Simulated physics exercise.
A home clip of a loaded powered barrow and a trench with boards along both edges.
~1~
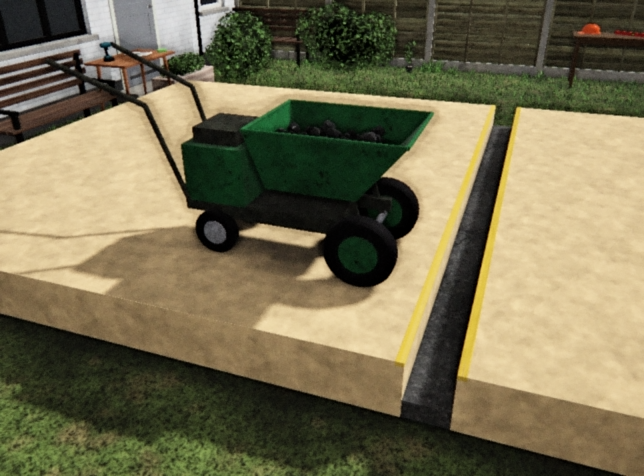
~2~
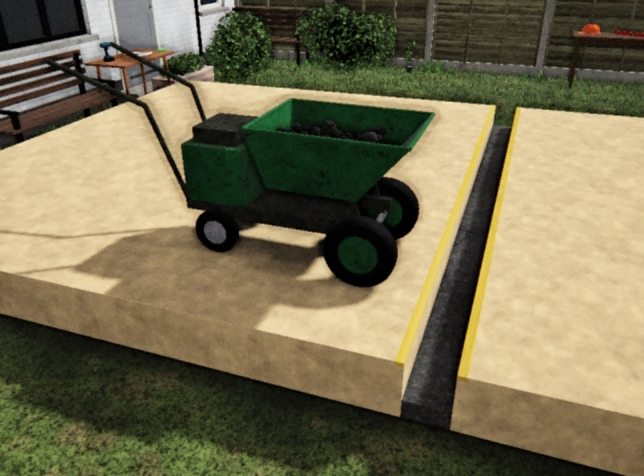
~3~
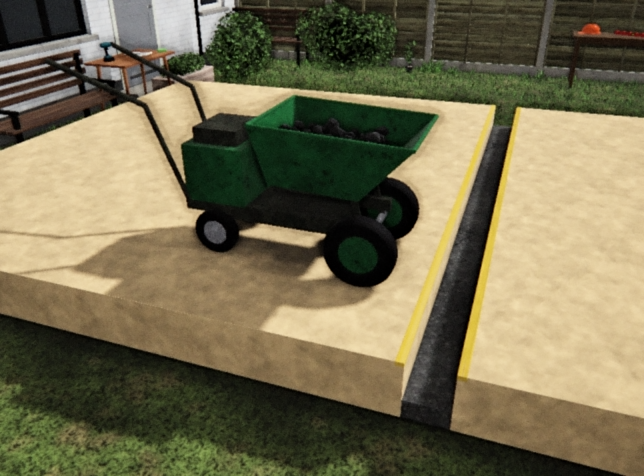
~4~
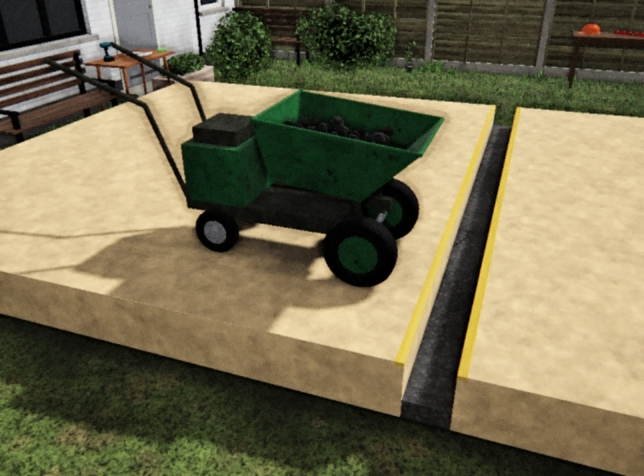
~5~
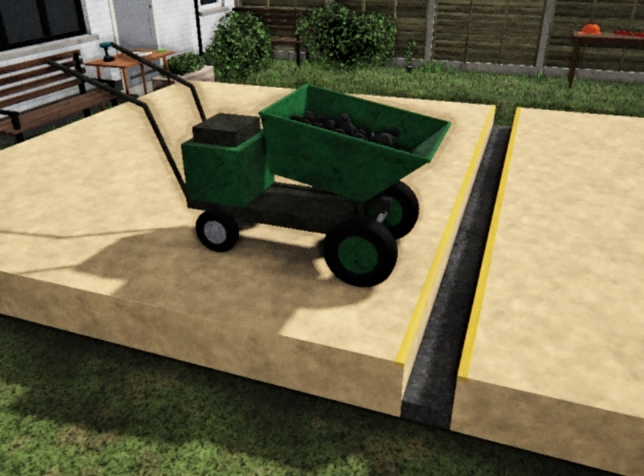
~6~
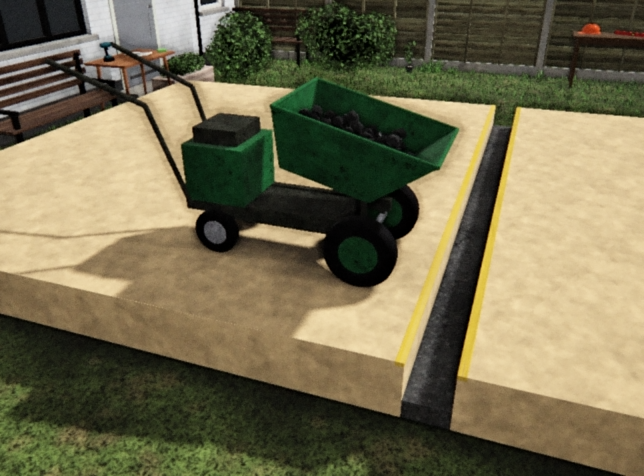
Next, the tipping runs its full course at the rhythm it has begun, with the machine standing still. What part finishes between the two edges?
The trench takes only the smaller part.
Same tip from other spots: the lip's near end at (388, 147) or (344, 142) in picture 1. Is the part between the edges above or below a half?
The first try: Below a half. The second: More than half.
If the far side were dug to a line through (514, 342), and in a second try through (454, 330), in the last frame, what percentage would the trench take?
Roughly 70 per cent, and 0 per cent.
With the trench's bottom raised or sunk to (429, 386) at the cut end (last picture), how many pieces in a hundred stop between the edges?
It comes to 0 per cent or so.
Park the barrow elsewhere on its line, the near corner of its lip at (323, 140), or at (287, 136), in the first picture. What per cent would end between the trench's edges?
Near 80 % and 40 %.
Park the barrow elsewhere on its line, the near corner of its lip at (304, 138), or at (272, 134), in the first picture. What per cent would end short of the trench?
About 30 and 60 per cent.
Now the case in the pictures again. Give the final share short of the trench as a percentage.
About 0 per cent.
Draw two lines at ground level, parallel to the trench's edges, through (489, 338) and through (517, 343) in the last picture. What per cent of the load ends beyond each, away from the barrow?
About 70 and 50 per cent.
Just after the last frame, skip tipped steeply; every one in the skip.
A moment on, skip tipped right over; the larger part in the skip; about a tenth beyond it.
Further on, skip tipped right over; roughly a quarter in the skip; the larger part beyond it.
When it is over, skip tipped right over; roughly a quarter in the skip; just a few in or heaped over the trench; the larger part beyond it.
